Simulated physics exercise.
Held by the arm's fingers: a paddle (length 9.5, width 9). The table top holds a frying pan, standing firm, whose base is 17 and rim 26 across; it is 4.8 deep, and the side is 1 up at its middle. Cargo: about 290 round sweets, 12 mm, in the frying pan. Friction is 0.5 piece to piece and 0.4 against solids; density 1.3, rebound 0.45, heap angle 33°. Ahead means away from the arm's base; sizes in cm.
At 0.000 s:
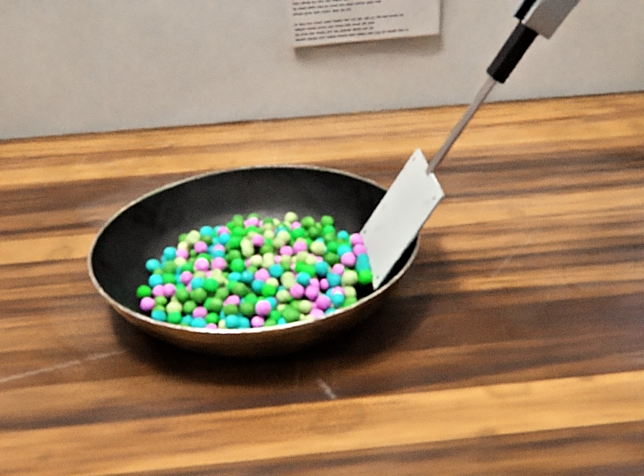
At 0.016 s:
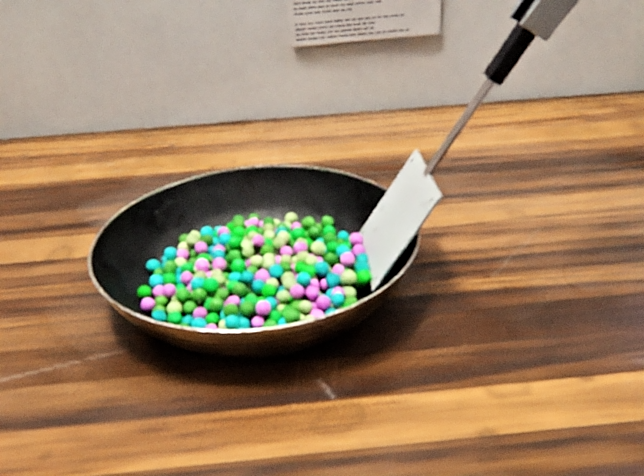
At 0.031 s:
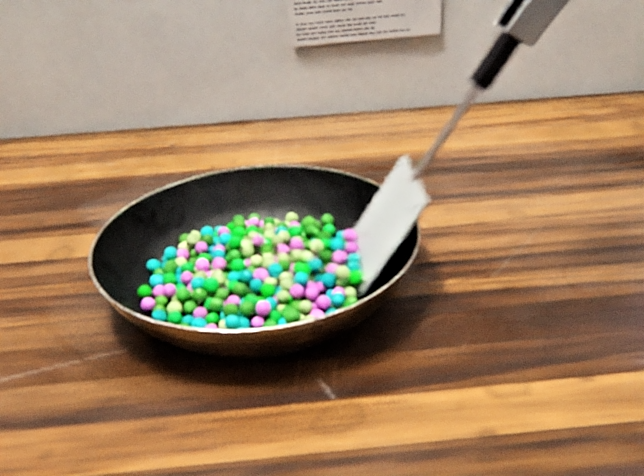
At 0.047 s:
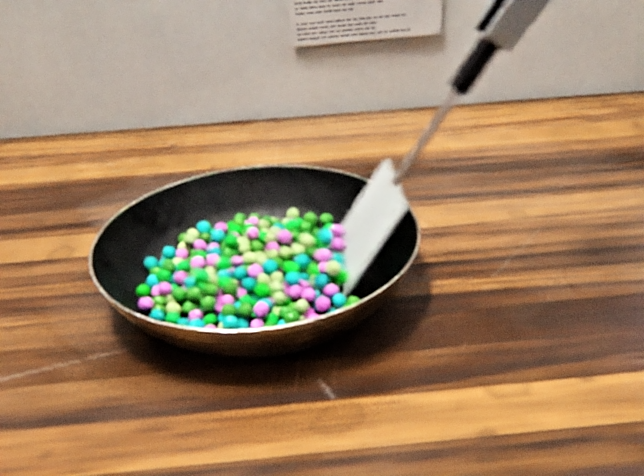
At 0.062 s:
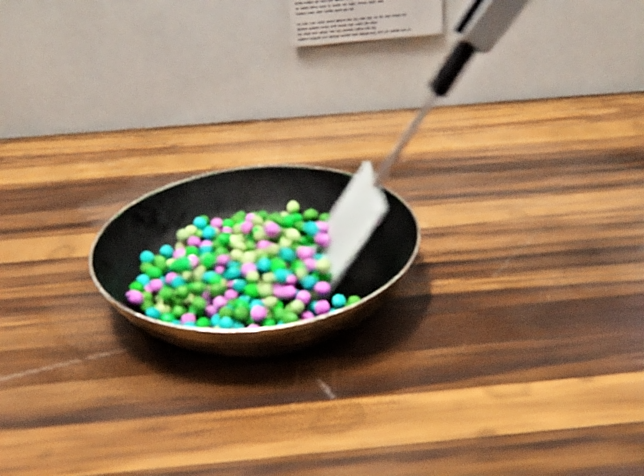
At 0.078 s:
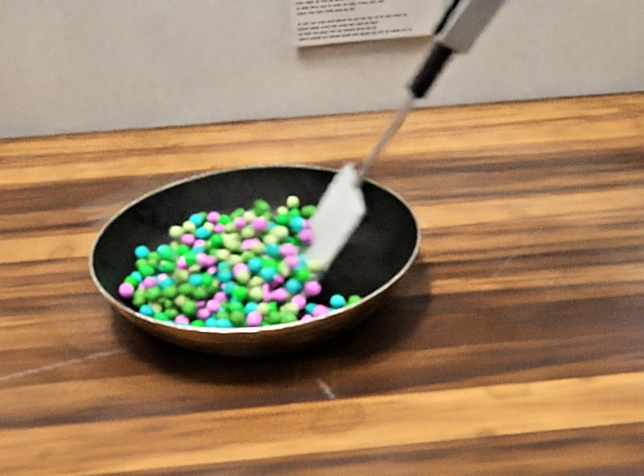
In this clip, a white paddle on a metallic rod dips into a dark frying pan of small colourful balls on a striped wooden table, rests briefly, then sweeps left, pushing the balls leftward while the pan stays still.
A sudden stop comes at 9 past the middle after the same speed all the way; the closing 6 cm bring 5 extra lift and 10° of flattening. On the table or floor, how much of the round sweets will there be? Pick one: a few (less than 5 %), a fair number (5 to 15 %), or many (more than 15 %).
Many, more than 15 %.
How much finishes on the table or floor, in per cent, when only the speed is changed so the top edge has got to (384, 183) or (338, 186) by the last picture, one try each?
Around 10 per cent, then around 20 per cent.
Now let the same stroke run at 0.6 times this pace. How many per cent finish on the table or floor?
I'd put it around 10 per cent.
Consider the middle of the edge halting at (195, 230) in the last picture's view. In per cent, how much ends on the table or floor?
5 %, roughly.
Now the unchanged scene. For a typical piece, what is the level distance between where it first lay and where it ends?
It comes out at about 5 cm.
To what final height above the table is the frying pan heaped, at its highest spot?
About 4.5 cm above the table.
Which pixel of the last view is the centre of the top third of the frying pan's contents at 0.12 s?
It sits at about (221, 260).
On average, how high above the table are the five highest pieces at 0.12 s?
5 cm or so.
After 0.12 s, sloping 57°, highest piece 6 above the table; 293 in the frying pan.
After 0.15 s, sloping 54°, highest piece 6 above the table; 293 in the frying pan.
After 0.37 s, sloping 47°, highest piece 15 above the table; 236 in the frying pan, 29 on the table or floor, 28 on the blade or in flight.
After 1.42 s, sloping 47°, highest piece 4 above the table; 236 in the frying pan, 57 on the table or floor.
In the end, 236 in the frying pan, 57 on the table or floor. That is 19 % on the table or floor.
